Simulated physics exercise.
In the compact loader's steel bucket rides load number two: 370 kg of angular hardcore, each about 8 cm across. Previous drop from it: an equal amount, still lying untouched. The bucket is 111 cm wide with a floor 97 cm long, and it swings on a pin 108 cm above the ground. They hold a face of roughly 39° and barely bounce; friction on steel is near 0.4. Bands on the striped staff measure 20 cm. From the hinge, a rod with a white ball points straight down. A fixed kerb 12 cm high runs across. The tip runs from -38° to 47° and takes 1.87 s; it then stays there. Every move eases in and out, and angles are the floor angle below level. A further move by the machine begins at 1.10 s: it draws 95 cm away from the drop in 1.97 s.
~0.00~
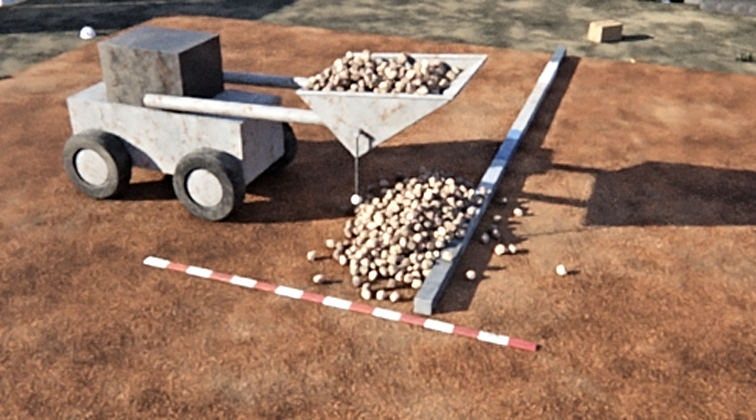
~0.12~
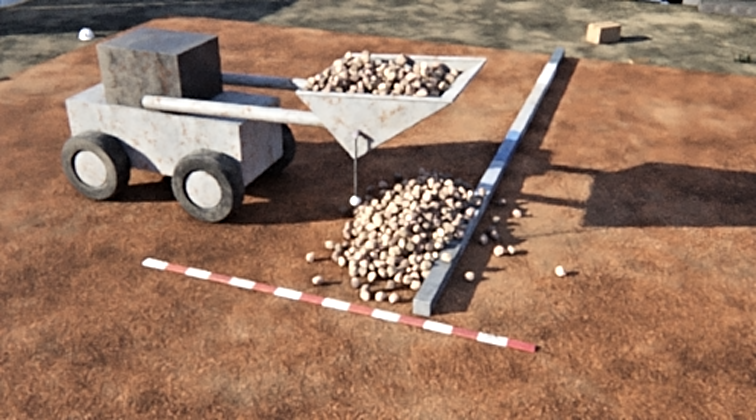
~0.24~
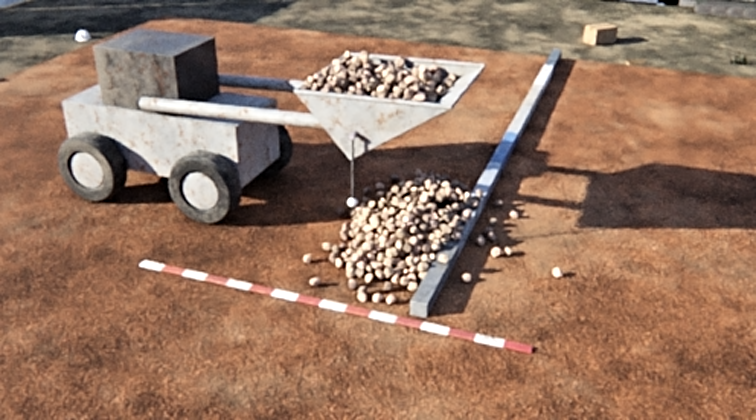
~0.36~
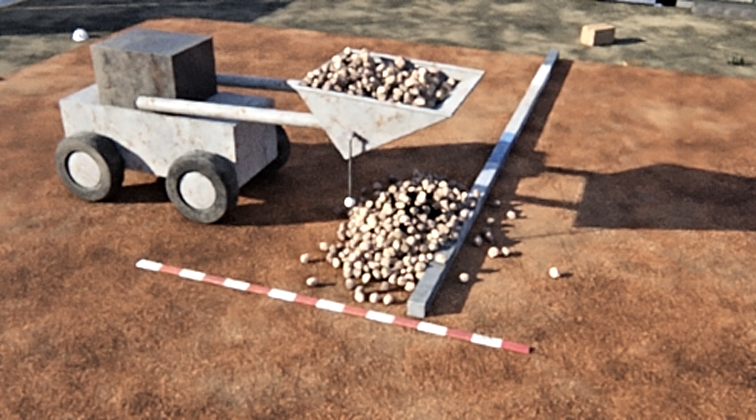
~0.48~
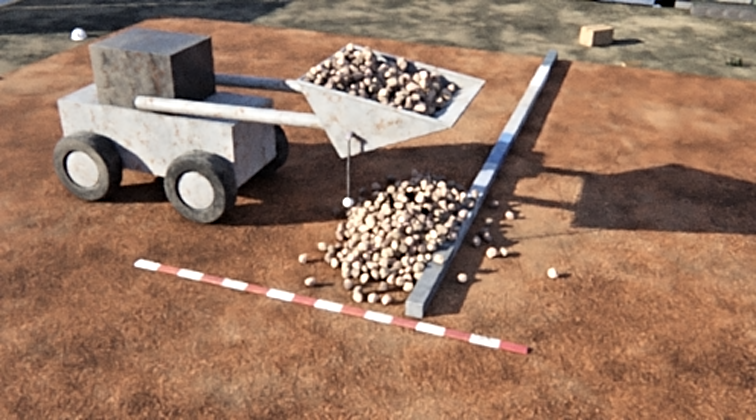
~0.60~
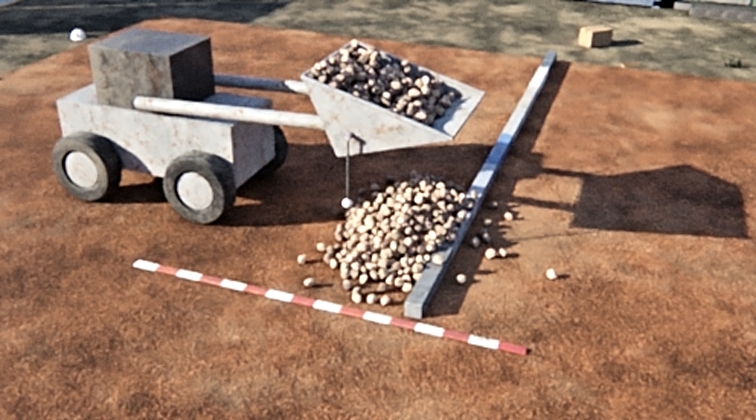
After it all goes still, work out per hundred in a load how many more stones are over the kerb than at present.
Around 18 stones per hundred.
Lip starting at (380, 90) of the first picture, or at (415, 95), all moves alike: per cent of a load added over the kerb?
About 0 per cent from the first spot and 0 per cent from the second.
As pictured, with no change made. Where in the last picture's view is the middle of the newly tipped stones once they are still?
(420, 215).
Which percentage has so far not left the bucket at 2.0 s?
Close to 15 in a hundred.
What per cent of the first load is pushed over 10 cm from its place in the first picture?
The answer is about 5 per cent.
After 1.4 s the floor is at 34°; in per cent of one load, 97 in the bucket, 101 on this side of the kerb, 2 over the kerb; the foremost stones are at (497, 246).
After 2.0 s the floor is at 47°; in per cent of one load, 13 in the bucket, 174 on this side of the kerb, 13 over the kerb; the foremost stones are at (517, 245).
After 3.5 s the floor is at 47°; in per cent of one load, 0 in the bucket, 180 on this side of the kerb, 20 over the kerb; the foremost stones are at (545, 246).
After 6.2 s the floor is at 47°; in per cent of one load, 0 in the bucket, 180 on this side of the kerb, 20 over the kerb; the foremost stones are at (545, 246). Net gain over the kerb, 18.
